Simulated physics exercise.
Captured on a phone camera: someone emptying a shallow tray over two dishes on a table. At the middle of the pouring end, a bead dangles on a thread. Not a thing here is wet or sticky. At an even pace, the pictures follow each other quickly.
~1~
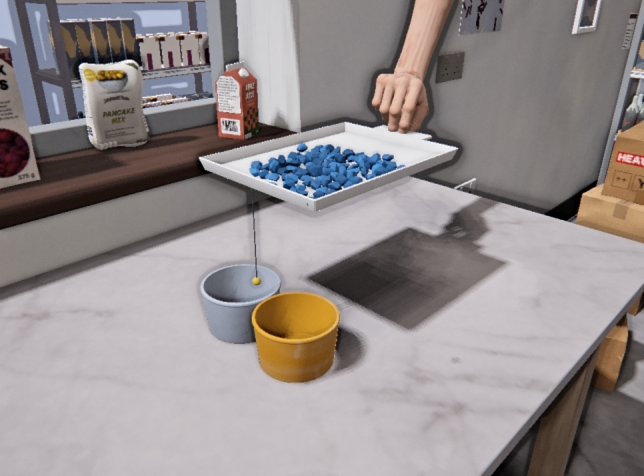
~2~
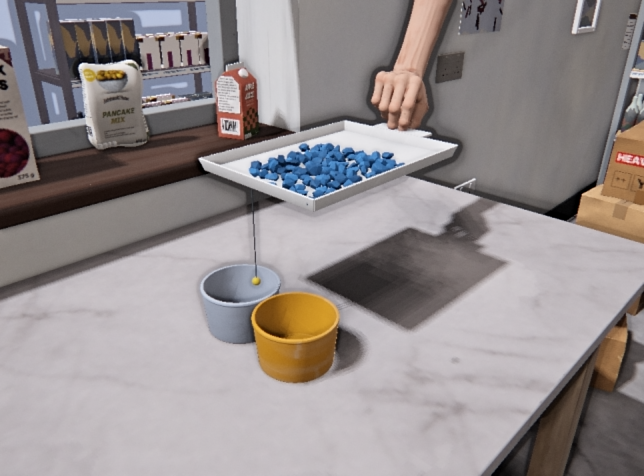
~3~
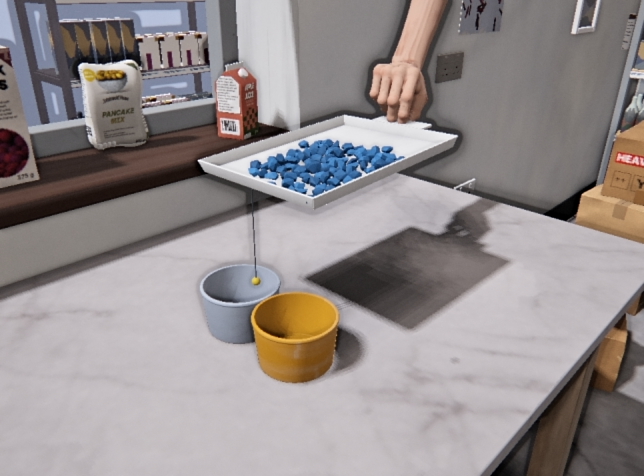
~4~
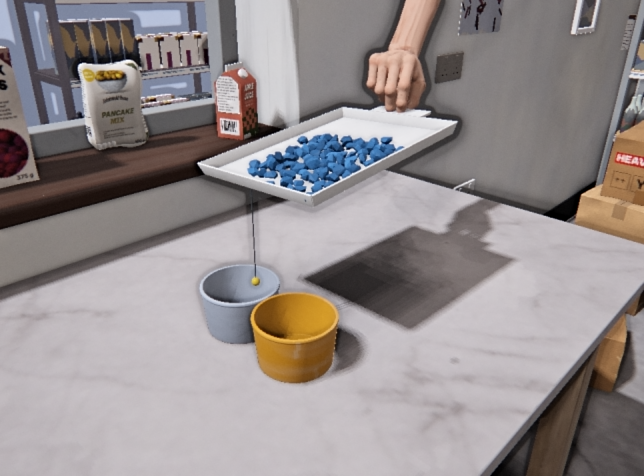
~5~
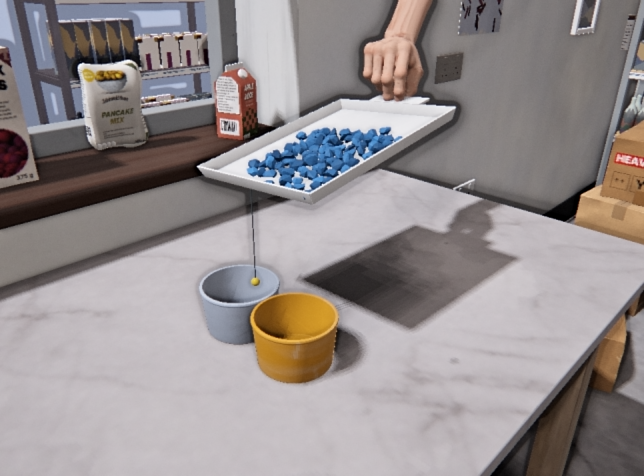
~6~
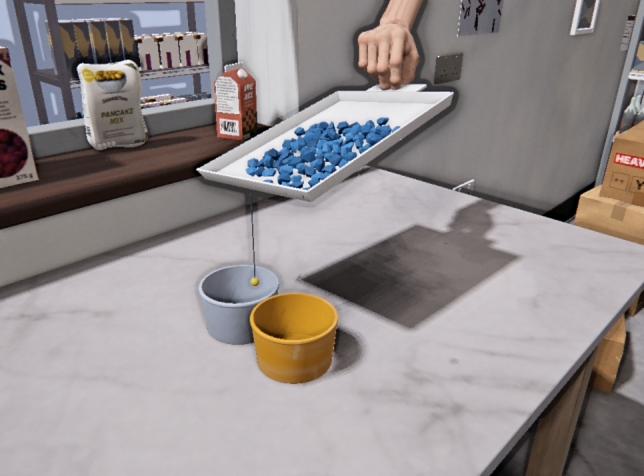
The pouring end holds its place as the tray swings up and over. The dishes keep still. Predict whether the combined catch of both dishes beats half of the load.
The dishes catch a minority of the load.
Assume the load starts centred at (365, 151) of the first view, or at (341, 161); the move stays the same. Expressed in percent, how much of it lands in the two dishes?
It comes to about 20 per cent the first time and about 40 per cent the second.
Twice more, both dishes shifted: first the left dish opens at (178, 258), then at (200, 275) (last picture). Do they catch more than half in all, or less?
Taking them in turn, it's beyond half and then beyond half.
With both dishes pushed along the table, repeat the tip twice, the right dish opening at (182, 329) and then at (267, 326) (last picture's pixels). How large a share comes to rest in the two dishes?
First placement: Some 0 %; second placement: Some 50 %.
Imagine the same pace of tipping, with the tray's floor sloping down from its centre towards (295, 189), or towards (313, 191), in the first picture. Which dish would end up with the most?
One gives the rightmost dish and two gives the rightmost dish.
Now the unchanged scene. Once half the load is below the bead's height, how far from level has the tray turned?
About 85°.
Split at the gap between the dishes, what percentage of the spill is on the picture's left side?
100 in a hundred, roughly.
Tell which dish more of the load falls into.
Winning side: Left of the pair.
Just after the last frame, tray tipped steeply; almost all on the tray; about a tenth in the air.
A moment on, tray tipped past a quarter turn; just a few on the tray; roughly a quarter in the left dish; roughly half outside both; about a tenth in the air.
Further on, tray tipped past a quarter turn; roughly a third in the left dish; roughly two thirds outside both.
When it is over, tray tipped past a quarter turn; not one in the right dish; roughly a third in the left dish; roughly two thirds outside both.
